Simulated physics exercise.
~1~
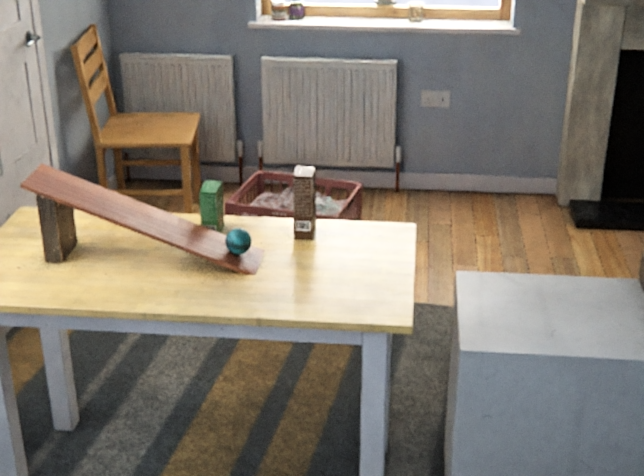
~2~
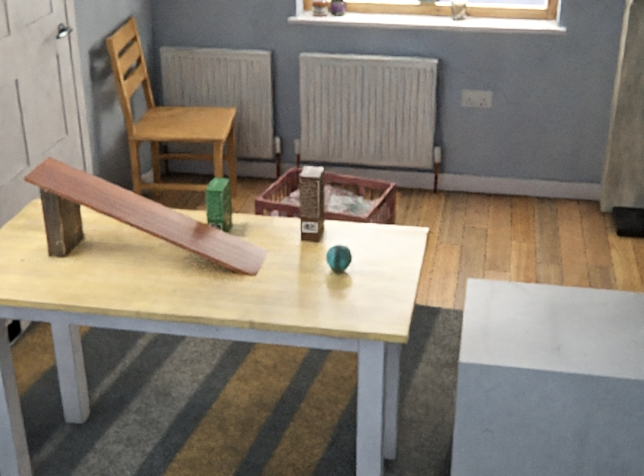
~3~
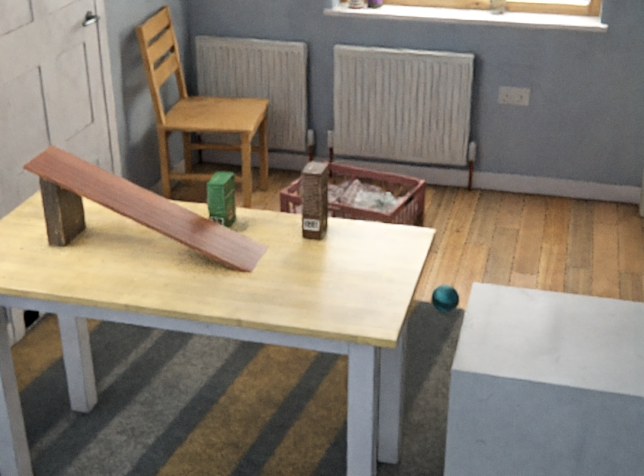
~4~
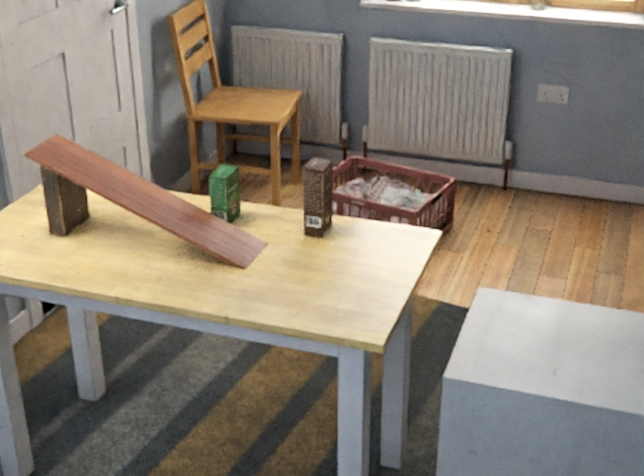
A turquoise ball sits near the foot of a reddish-brown wooden ramp on a pale table, seen from slightly above in a grey-walled room with a chair, radiators and a red crate behind. A green carton and a taller brown carton stand toward the table's back, and a pale grey cabinet stands beyond a gap at the right. The ball leaves the ramp and rolls right across the tabletop, passing in front of the brown carton. It goes off the table's edge and drops into the gap before the cabinet, ending out of sight while both cartons remain standing.
